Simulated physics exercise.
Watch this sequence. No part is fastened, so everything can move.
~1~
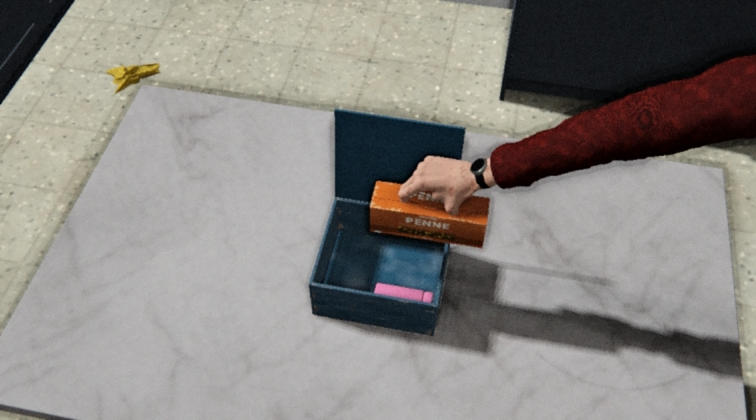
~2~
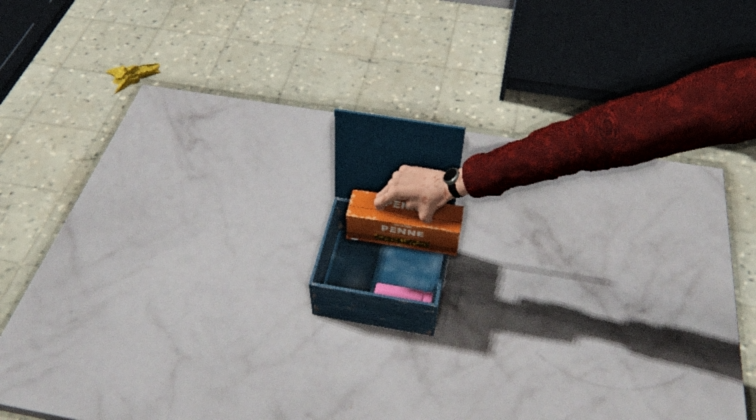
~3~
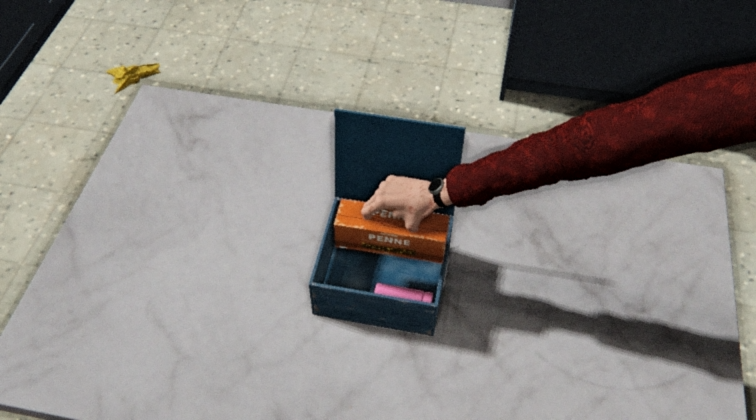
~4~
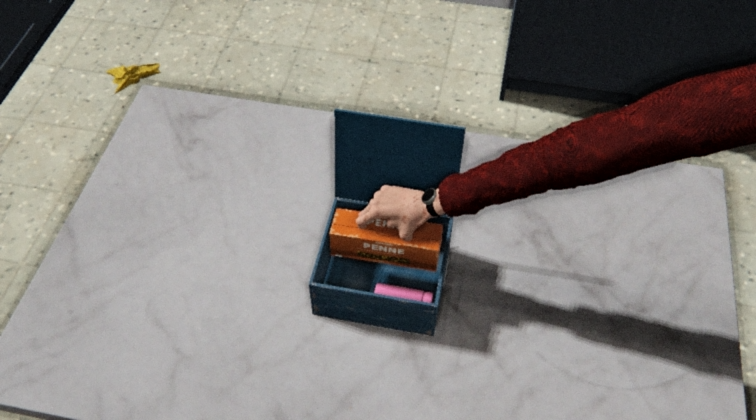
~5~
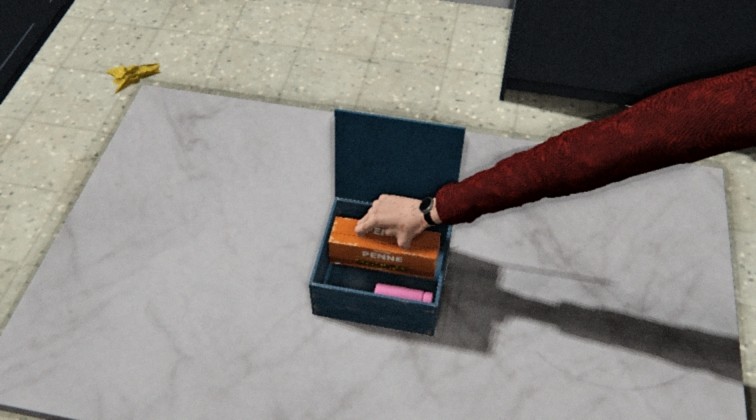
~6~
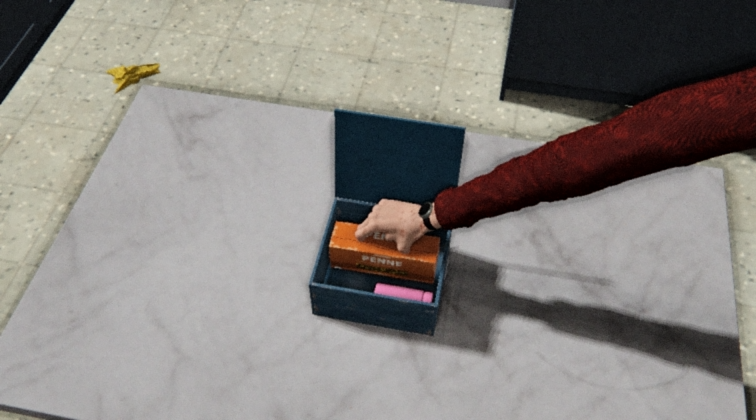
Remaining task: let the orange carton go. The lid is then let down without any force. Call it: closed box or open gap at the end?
Closed box.
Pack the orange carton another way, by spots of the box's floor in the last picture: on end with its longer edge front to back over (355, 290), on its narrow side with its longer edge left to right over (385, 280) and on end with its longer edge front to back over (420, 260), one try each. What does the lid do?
Case one lid open, case two lid shut, case three lid open.
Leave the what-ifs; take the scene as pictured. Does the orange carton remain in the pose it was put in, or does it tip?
In the end, it keeps its orientation.
Then, 1.00 s on from there, lid starting down; orange carton shifted a little near (384, 268).
Then, 1.70 s on from there, lid 51° above the rim; orange carton shifted a little near (384, 268).
Then, 2.10 s on from there, lid 14° above the rim; orange carton shifted a little near (384, 268).
In the end, lid shut; moved from the start, orange carton; pink shaker unmoved. At the end, from the last picture's camera, orange carton near (384, 268).
